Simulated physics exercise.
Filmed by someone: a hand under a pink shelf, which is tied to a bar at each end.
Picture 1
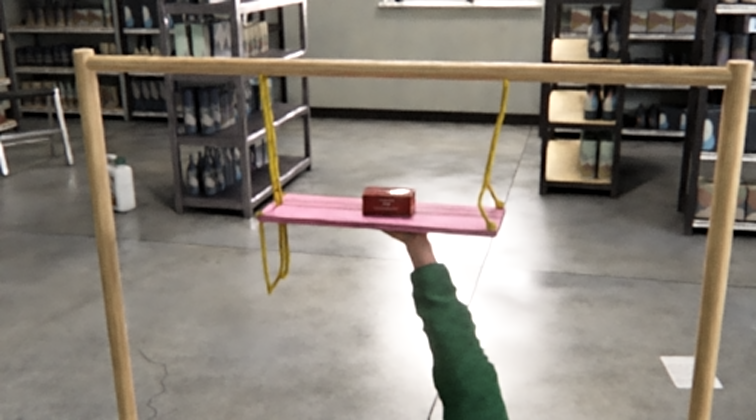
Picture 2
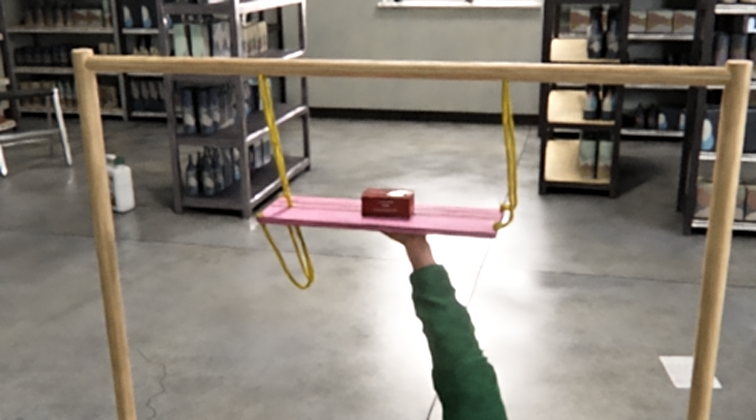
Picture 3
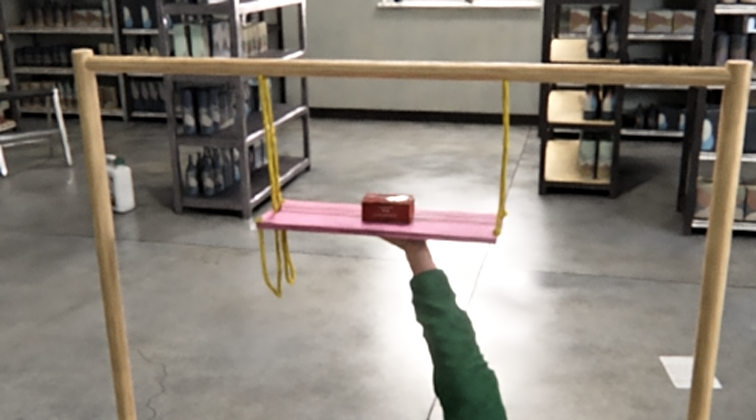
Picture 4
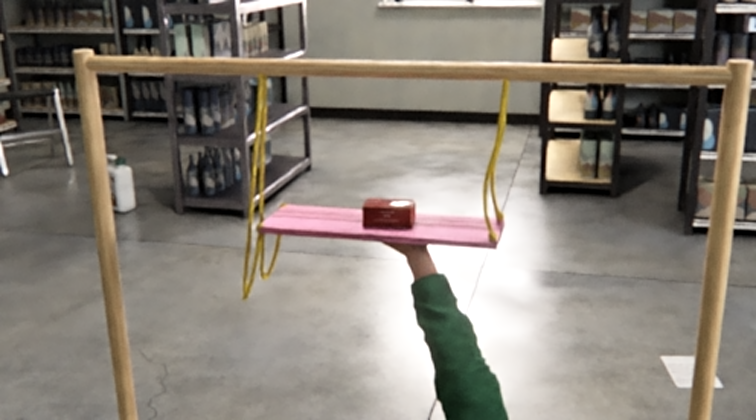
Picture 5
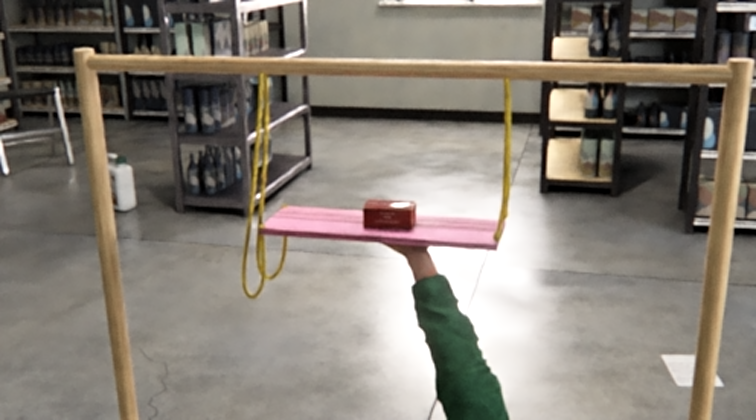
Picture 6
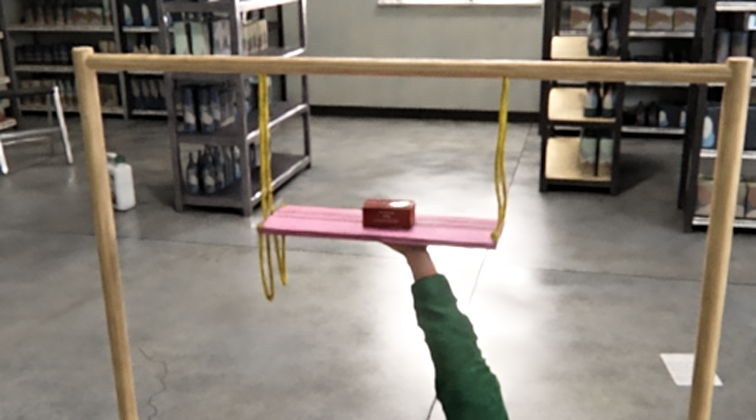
A pink shelf with a red box on it, resting on the raised hand of a green-sleeved arm, shifts slightly beneath a wooden bar while its yellow cords sway. The shelf and box then sink a little and settle, the left cords still looped slackly below the shelf.
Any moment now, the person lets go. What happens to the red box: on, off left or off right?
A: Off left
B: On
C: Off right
A.
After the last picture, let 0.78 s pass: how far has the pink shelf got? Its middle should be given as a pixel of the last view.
(411, 283), roughly.
Then, 0.78 s later than the last view, board tipped 31° down to the left; box on the floor.
Then, 1.42 s later than the last view, board tipped 42° down to the left; box on the floor.
Finally, board tipped 43° down to the left; box on the floor. The red box falls from the left end.
